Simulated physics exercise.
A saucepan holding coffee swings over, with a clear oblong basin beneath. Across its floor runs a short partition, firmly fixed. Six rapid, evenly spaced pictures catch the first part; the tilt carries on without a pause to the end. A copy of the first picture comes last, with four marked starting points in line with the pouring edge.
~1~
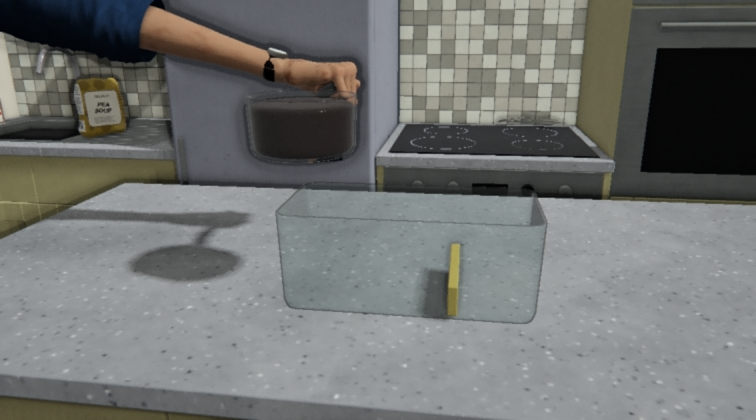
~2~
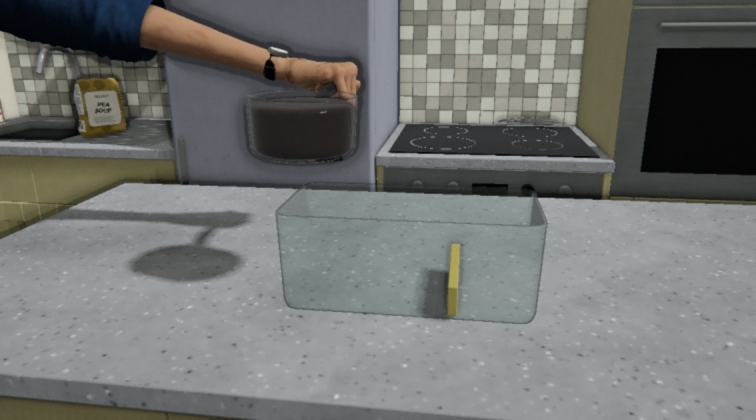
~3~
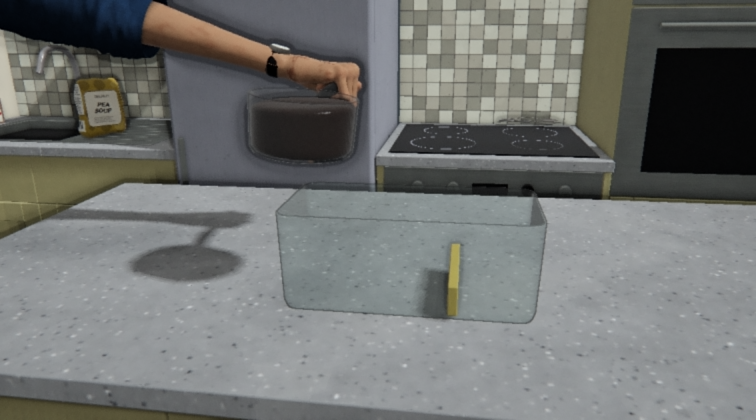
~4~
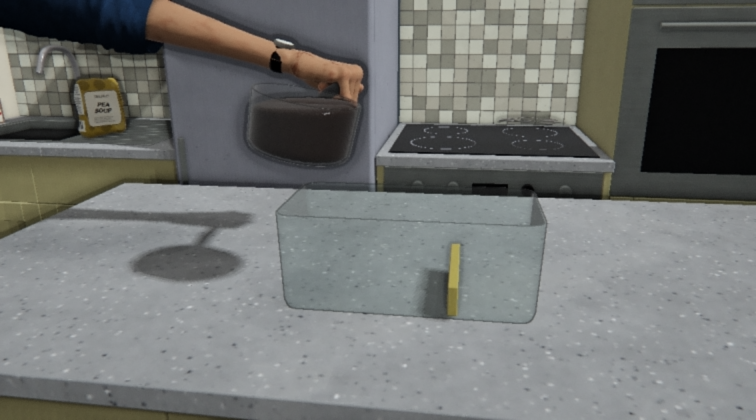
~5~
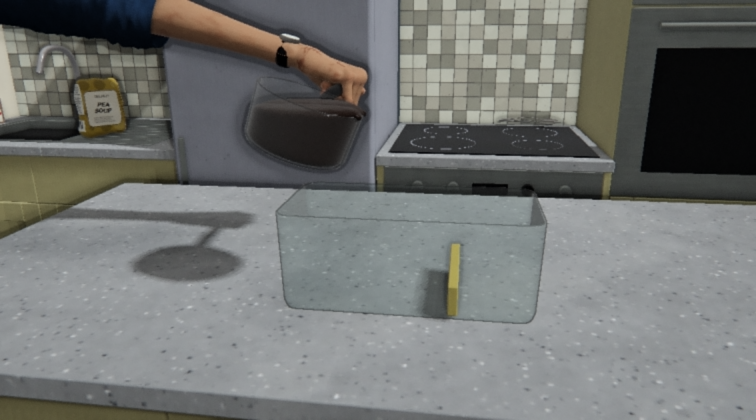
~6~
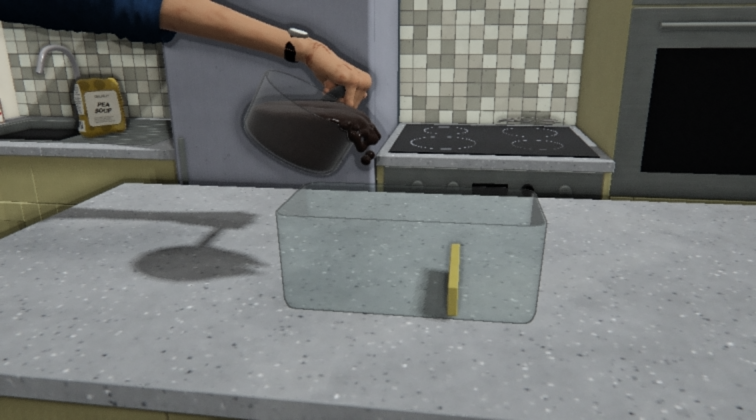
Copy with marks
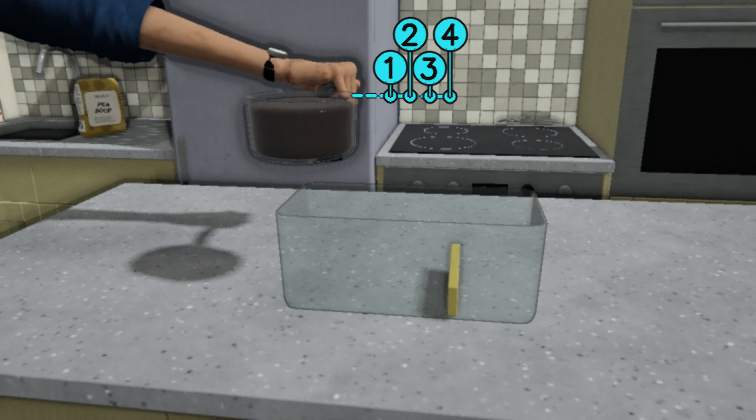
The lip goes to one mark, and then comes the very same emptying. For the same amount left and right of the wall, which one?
Choose 2.
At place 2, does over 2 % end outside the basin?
No.
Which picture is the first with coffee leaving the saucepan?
In picture 5.
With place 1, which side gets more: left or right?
The left side.
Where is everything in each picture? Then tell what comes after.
The first frame shows upright, lip at (353, 95); basin from (285, 304) to (535, 321); top of the wall at (454, 263); nothing has left yet.
The second frame shows upright, lip at (354, 96); nothing has left yet.
The third frame shows tipped about 5°, lip at (355, 100); nothing has left yet.
The fourth frame shows tipped about 12°, lip at (358, 107); nothing has left yet.
The fifth frame shows tipped about 21°, lip at (360, 116); coffee is over the lip, down to (360, 116).
The sixth frame shows tipped about 31°, lip at (360, 126); coffee is over the lip, down to (369, 160).
On the marked copy, 1 at (390, 95); 2 at (410, 96); 3 at (429, 96); 4 at (450, 96).
For place 1, about 74 % ends left of the wall and 24 % right of it.
For place 2, about 47 % ends left of the wall and 52 % right of it.
For place 3, about 35 % ends left of the wall and 64 % right of it.
For place 4, about 39 % ends left of the wall and 61 % right of it.
